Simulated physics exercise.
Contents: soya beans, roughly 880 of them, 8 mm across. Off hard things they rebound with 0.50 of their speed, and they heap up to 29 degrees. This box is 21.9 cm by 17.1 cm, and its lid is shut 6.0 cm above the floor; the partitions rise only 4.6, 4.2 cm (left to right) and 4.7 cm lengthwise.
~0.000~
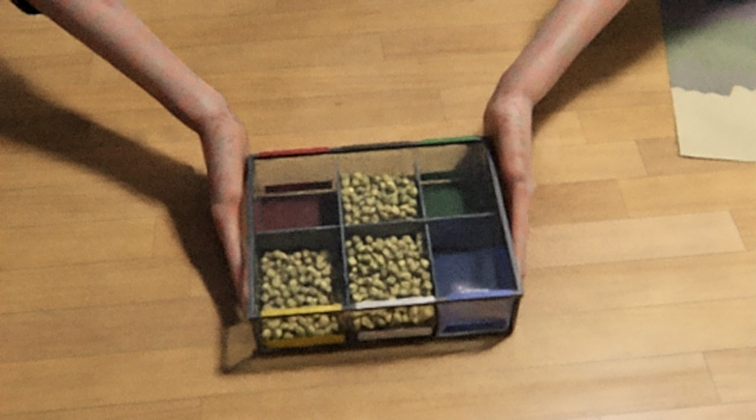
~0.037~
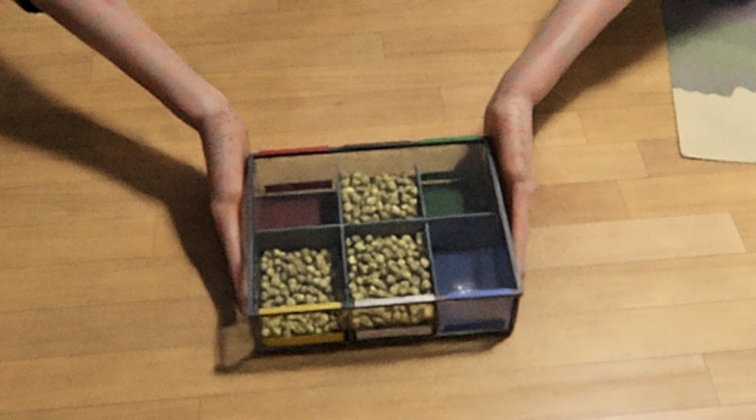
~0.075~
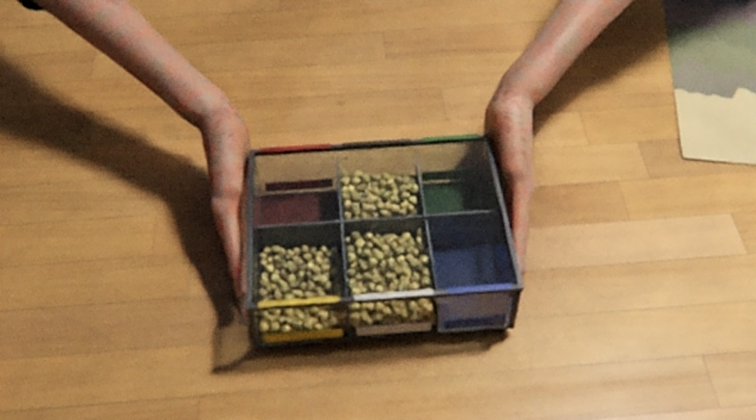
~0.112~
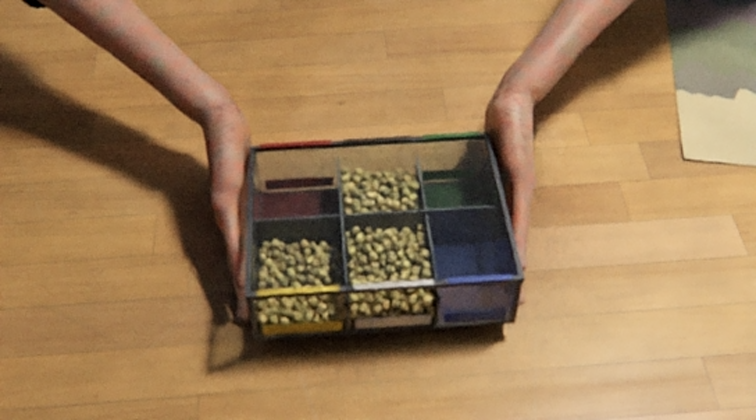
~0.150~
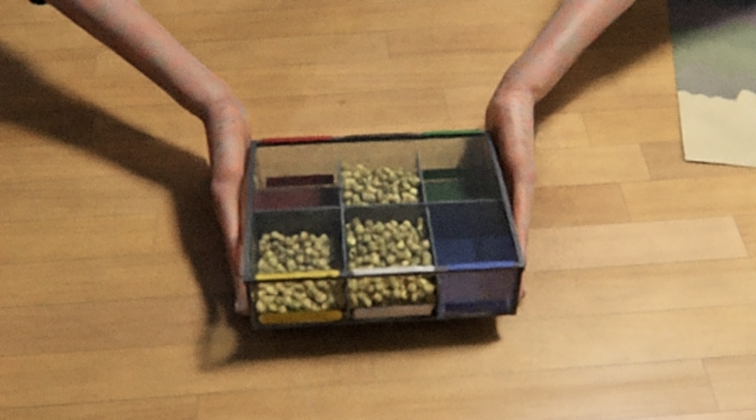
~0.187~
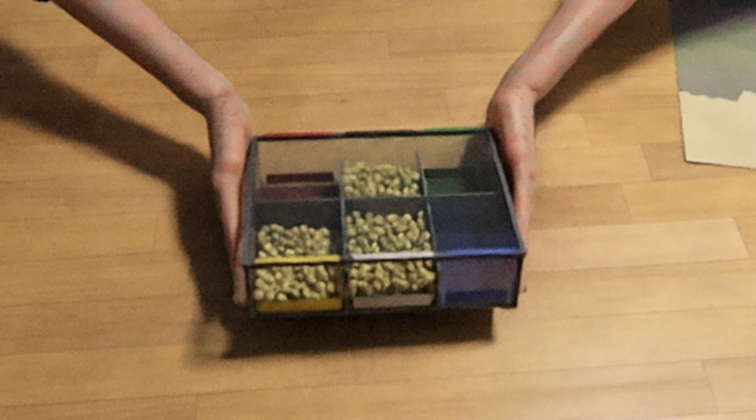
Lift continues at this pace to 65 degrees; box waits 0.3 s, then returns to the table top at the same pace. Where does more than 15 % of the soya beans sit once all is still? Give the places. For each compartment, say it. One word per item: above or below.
In order - red: Below; blue: Below; green: Below; yellow: Above; white: Above; black: Above.
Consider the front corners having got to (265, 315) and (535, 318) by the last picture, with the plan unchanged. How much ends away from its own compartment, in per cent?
Some 5 %.
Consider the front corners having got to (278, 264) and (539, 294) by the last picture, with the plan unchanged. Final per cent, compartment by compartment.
Final shares: Red 0%, blue 10%, green 5%, yellow 25%, white 35%, black 25%.
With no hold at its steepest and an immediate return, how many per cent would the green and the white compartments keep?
Final amounts would be green 0% and white 35%.
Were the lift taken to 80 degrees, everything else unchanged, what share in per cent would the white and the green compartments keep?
Shares: White 35, green 5, per cent.
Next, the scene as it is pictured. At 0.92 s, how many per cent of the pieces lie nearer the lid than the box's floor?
Close to 30 in a hundred.
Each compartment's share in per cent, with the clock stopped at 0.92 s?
Red 0; blue 0; green 0; yellow 25; white 40; black 35.
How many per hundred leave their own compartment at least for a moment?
Estimate: Near 5 %.
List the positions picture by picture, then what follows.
The first frame shows box tilt 0 degrees, front corners at (254, 315) and (518, 292); yellow 25 %, white 40 %, black 30 %.
The second frame shows box tilt 1 degrees, front corners at (253, 312) and (518, 291).
The third frame shows box tilt 2 degrees, front corners at (251, 306) and (518, 286).
The fourth frame shows box tilt 5 degrees, front corners at (250, 294) and (518, 277), lowest corner right back.
The fifth frame shows box tilt 9 degrees, front corners at (249, 279) and (520, 265), lowest corner right back.
The sixth frame shows box tilt 13 degrees, front corners at (247, 263) and (521, 252), lowest corner right back; yellow 25 %, white 40 %, black 30 %. The box's pace is about 100 degrees a second.
After 0.92 s, tilt 65 degrees; yellow 25 %, white 40 %, black 35 %.
Then, at 1.41 s, tilt 35 degrees; yellow 25 %, white 35 %, black 35 %.
After 1.97 s, tilt 0 degrees; yellow 25 %, white 35 %, black 35 %.
By 2.4 s all is still; red 0 %, blue 0 %, green 0 %, yellow 25 %, white 35 %, black 35 %.
